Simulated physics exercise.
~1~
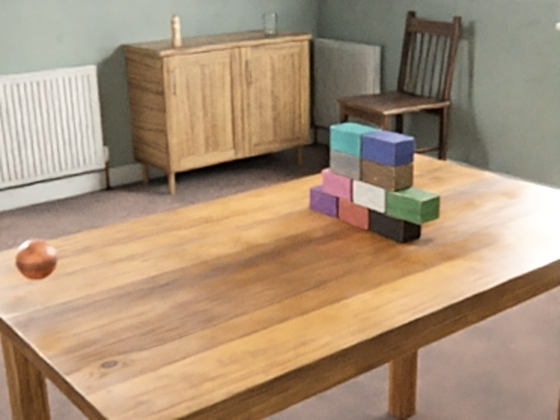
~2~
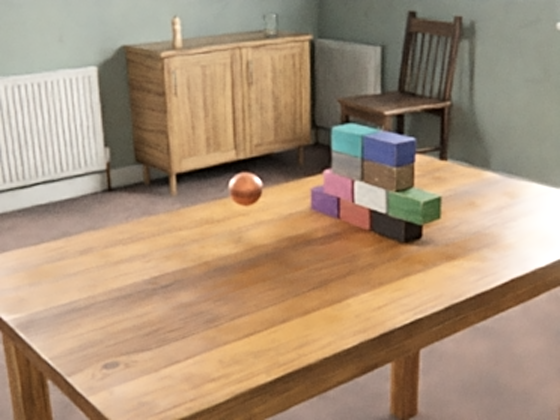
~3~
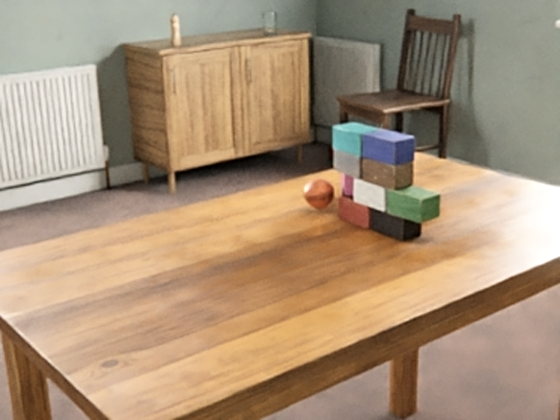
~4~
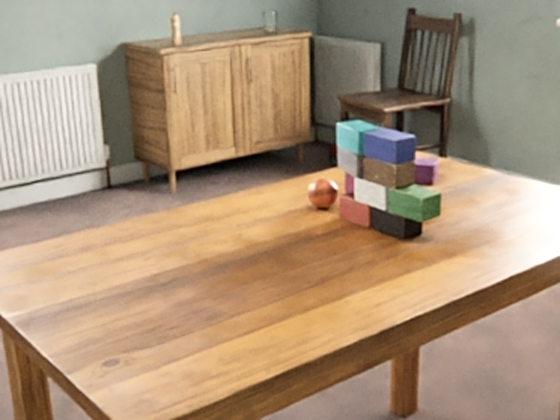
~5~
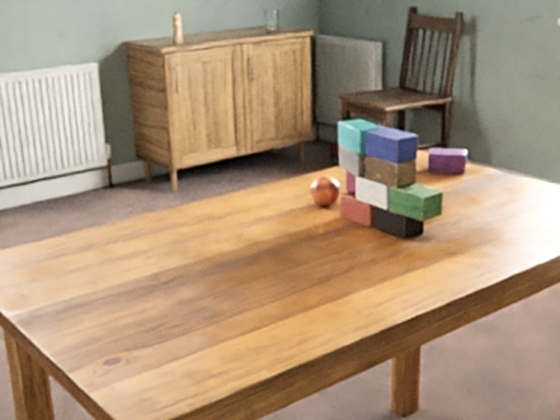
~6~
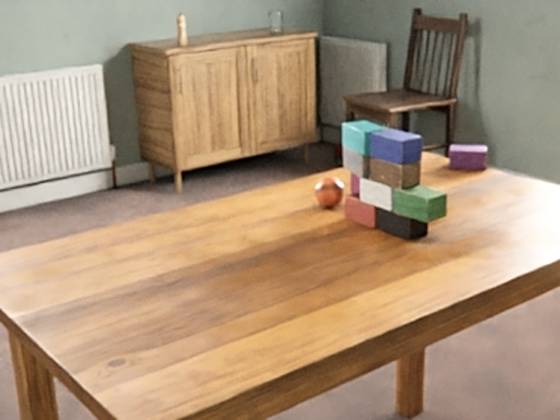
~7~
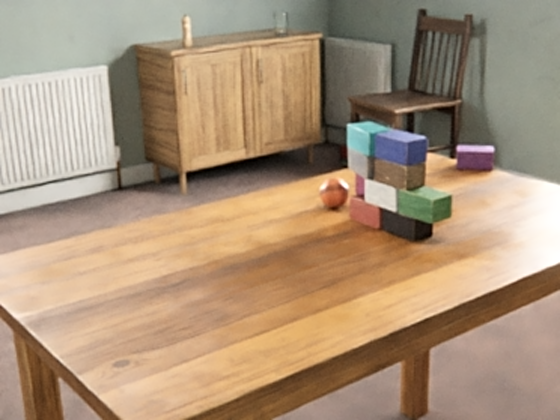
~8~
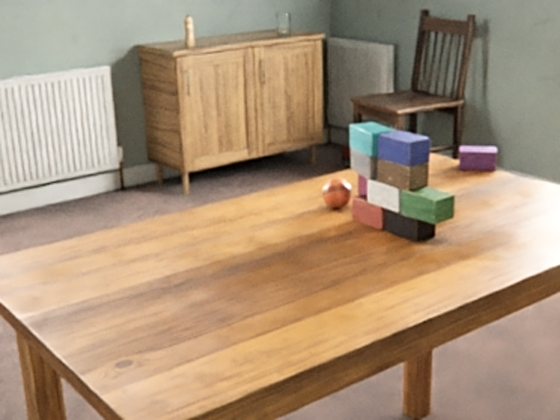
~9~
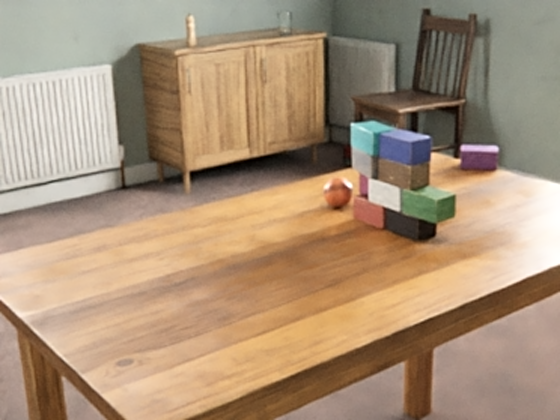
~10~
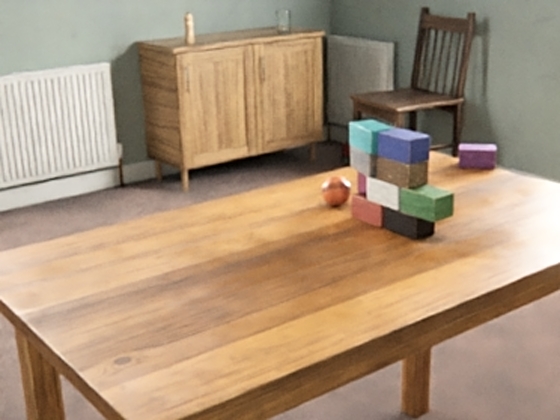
The footage shows an orange ball flying in from the left toward a small stack of colourful blocks on a wooden table, striking it low and knocking the purple block out to the right, where it comes to rest, while the ball settles beside the still-standing stack.
